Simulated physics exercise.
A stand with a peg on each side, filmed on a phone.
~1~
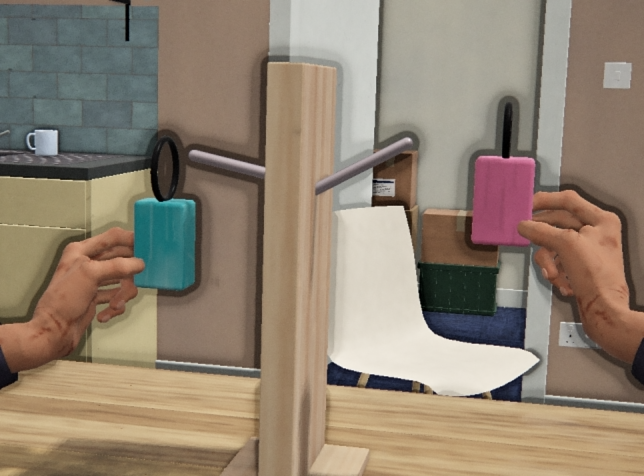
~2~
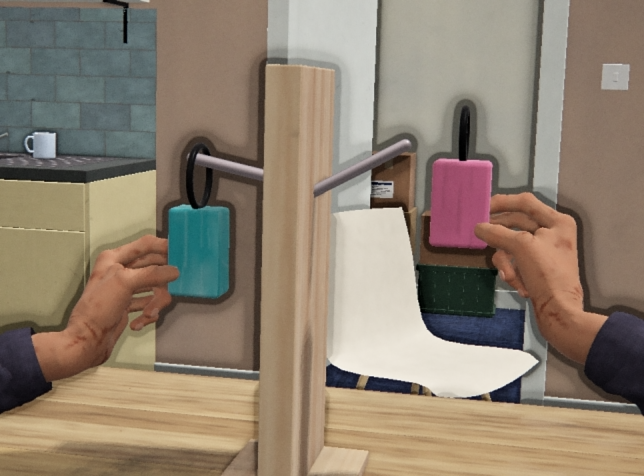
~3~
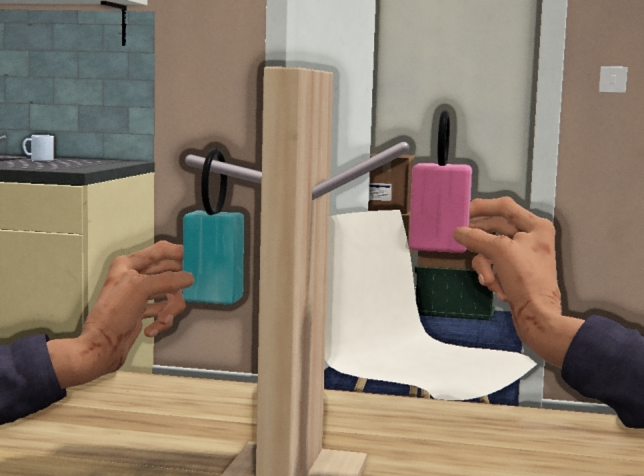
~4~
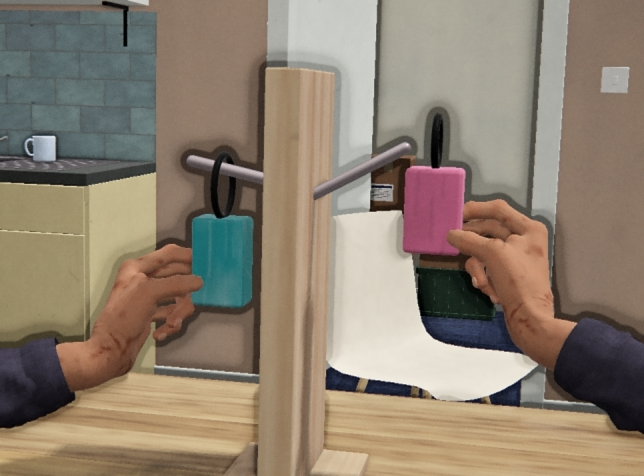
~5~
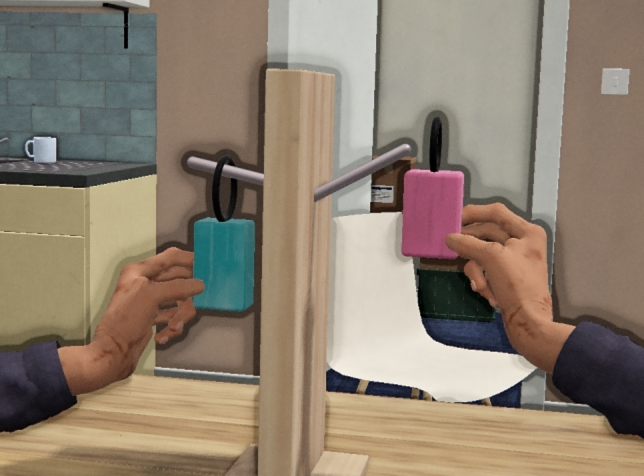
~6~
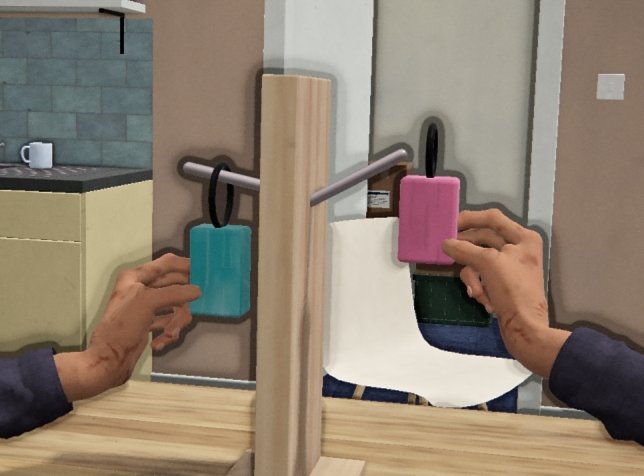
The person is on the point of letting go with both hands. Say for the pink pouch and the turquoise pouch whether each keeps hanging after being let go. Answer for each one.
One by one: The pink pouch is going to come away. The turquoise pouch is going to remain in place.
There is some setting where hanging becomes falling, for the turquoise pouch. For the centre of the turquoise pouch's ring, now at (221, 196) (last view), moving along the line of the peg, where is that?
(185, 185).
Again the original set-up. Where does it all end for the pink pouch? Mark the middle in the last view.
It ends up around (419, 446).
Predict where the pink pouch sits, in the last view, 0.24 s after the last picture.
Estimated centre: (422, 385).
Then, 0.16 s later than the last frame, pink pouch dropping near (427, 262); turquoise pouch at rest near (221, 239).
Then, 0.24 s later than the last frame, pink pouch dropping near (422, 385); turquoise pouch at rest near (221, 239).
When it is over, the pink pouch slips down, near (419, 446); the turquoise pouch hangs there, near (220, 239).
